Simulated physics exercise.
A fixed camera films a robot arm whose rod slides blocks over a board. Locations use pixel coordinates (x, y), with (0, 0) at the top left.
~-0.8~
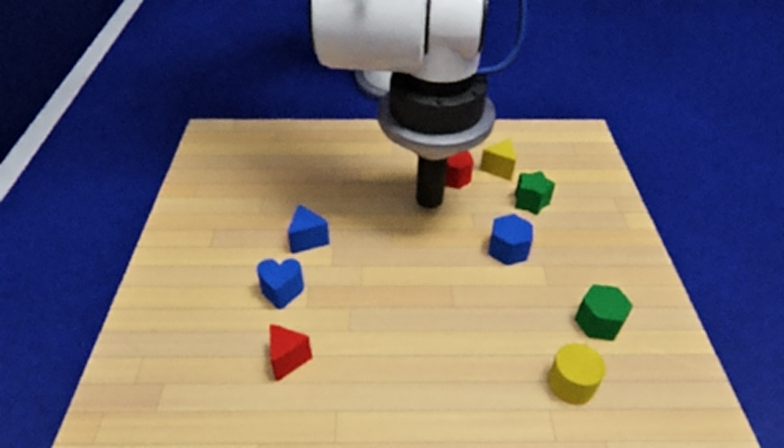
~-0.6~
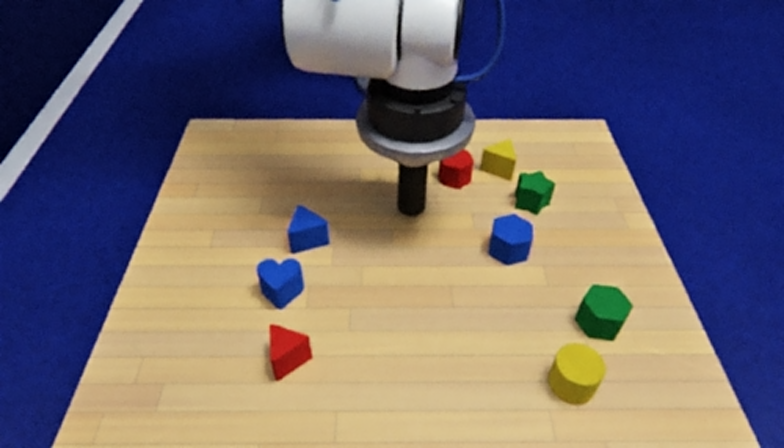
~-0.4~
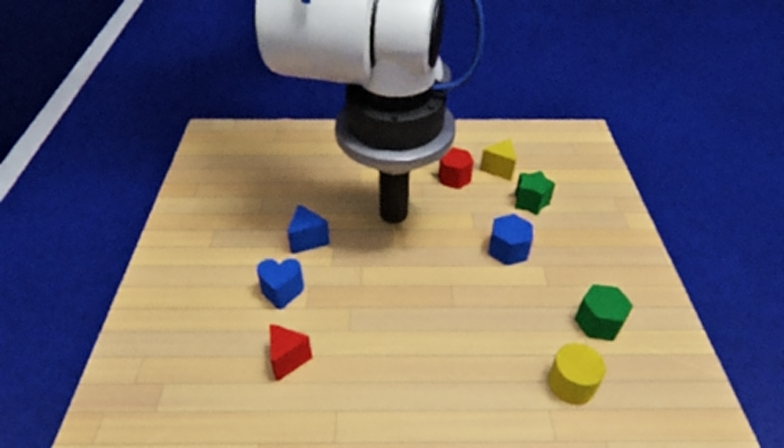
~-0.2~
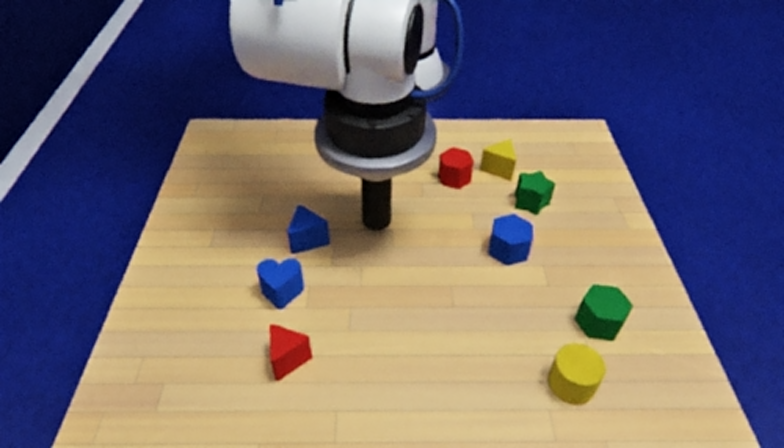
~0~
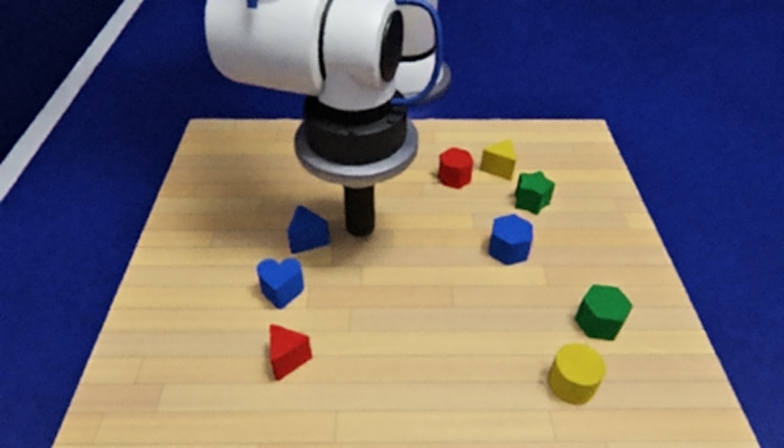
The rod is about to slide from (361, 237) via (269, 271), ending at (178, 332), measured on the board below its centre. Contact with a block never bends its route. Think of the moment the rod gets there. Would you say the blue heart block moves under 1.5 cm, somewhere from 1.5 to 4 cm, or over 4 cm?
Less than 1.5 cm.
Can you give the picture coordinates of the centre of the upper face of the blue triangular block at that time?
It comes to (271, 223).
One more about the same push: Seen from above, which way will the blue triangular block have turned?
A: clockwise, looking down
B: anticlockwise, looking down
I choose A.
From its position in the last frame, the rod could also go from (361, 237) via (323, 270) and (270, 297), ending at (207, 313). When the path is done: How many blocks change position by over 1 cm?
The answer is a single block.
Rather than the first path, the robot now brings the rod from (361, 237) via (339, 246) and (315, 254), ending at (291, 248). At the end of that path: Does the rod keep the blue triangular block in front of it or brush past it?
It is driven along in front.
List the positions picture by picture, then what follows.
The first frame shows rod's lower end at (430, 199); blue heart block at (278, 271); blue triangular block at (305, 219).
The second frame shows rod at (411, 207); blocks still.
The third frame shows rod at (394, 214); blocks still.
The fourth frame shows rod at (377, 221); blocks still.
The fifth frame shows rod at (361, 227); blue heart block at (278, 271); blue triangular block at (305, 219).
On the path given first. One third of the way, rod at (298, 247); blue triangular block at (277, 221), turned 80° clockwise.
Two thirds of the way, rod at (236, 279); blue heart block at (275, 274), turned 20° anticlockwise; blue triangular block at (271, 223), turned 105° clockwise.
At the end, rod at (174, 323); blue heart block at (275, 274), turned 20° anticlockwise; blue triangular block at (271, 223), turned 105° clockwise.
